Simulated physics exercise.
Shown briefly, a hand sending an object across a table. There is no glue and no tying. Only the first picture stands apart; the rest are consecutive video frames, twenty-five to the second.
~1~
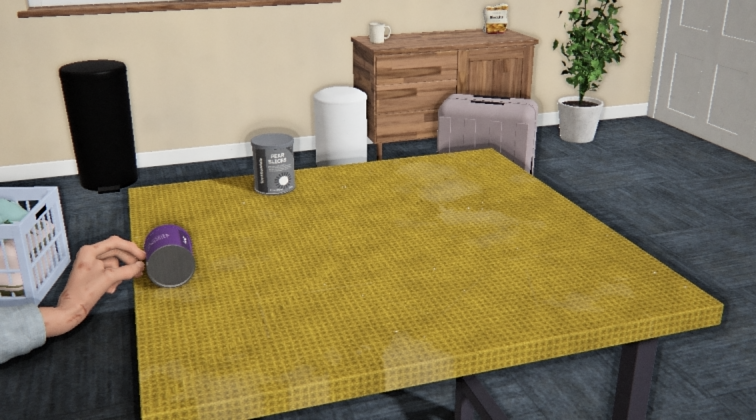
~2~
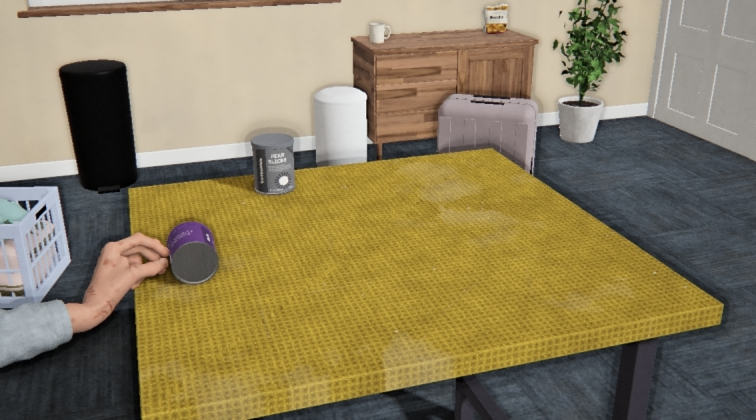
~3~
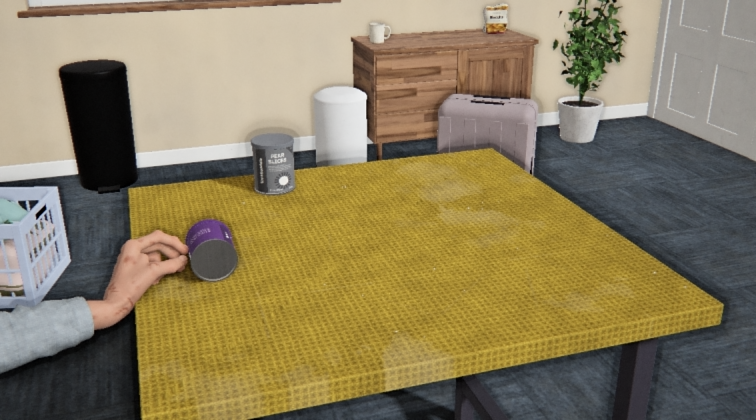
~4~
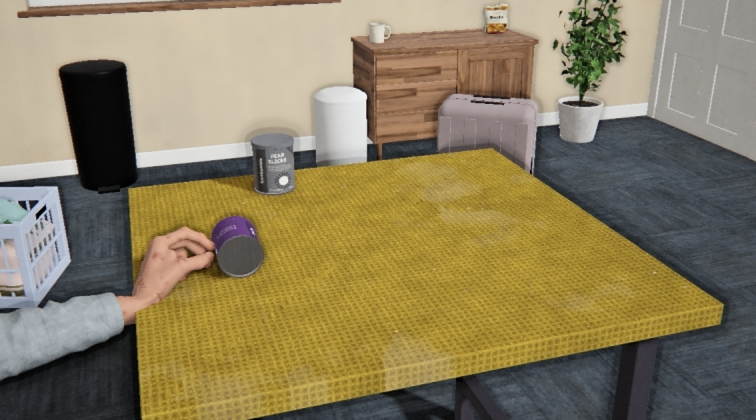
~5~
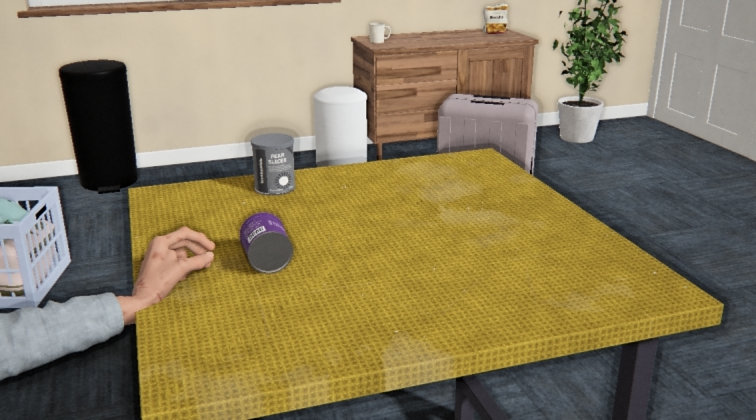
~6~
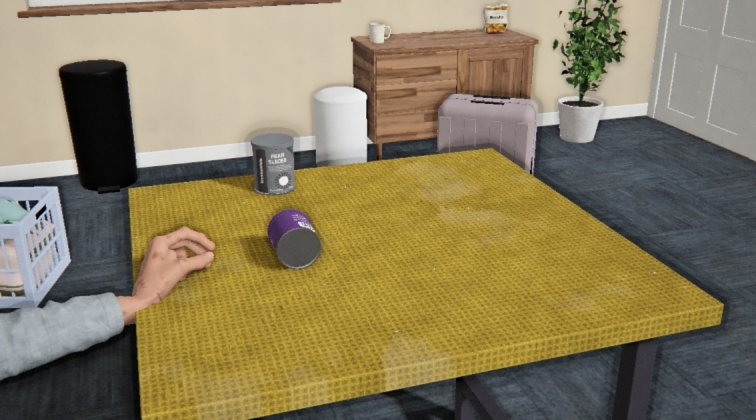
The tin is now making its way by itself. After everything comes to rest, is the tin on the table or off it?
Off the top.
Then, 0.20 s on from there, purple tin shifted well along near (419, 222).
Then, 0.50 s on from there, purple tin shifted well along near (570, 201).
Then, 0.70 s on from there, purple tin now off the table.
Then, 1.00 s on from there, things are still on the move.
In the end, off the table, purple tin.
